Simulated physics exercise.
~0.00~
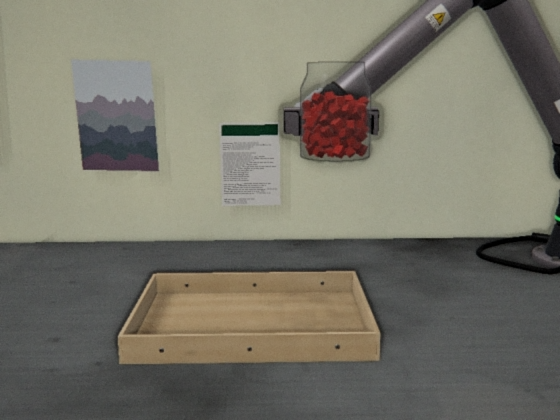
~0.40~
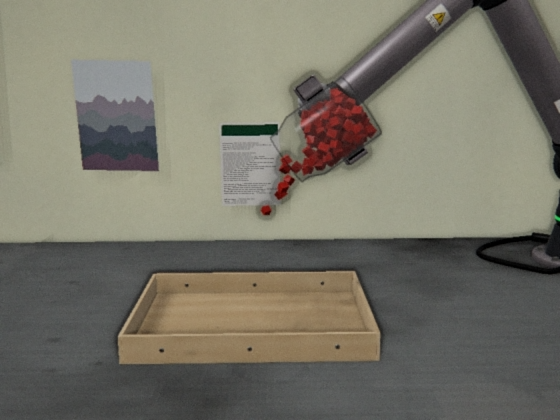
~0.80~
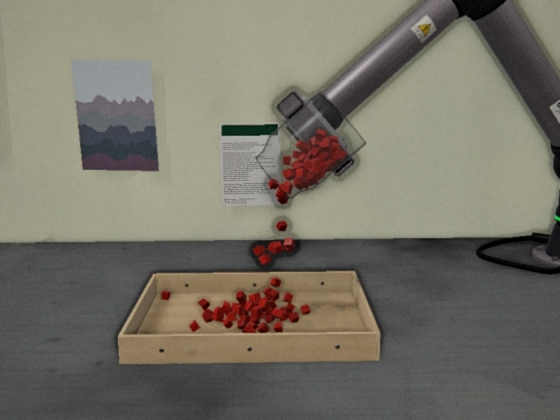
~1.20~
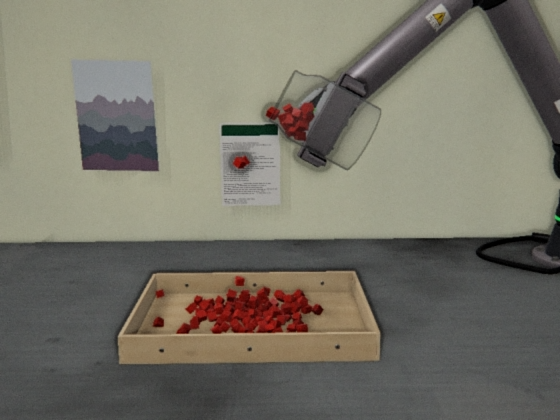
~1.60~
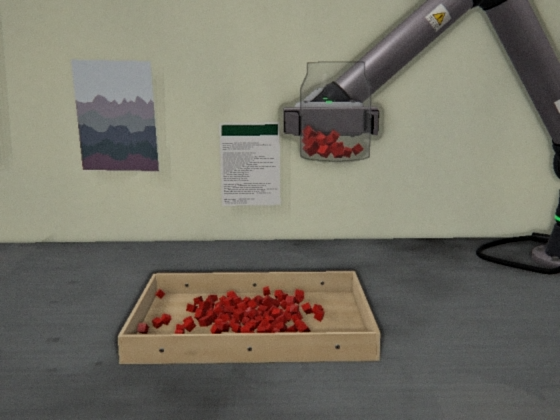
On a grey table top, a robot arm tips a clear jar, pouring most of its red cubes into a wooden tray, then rights it.
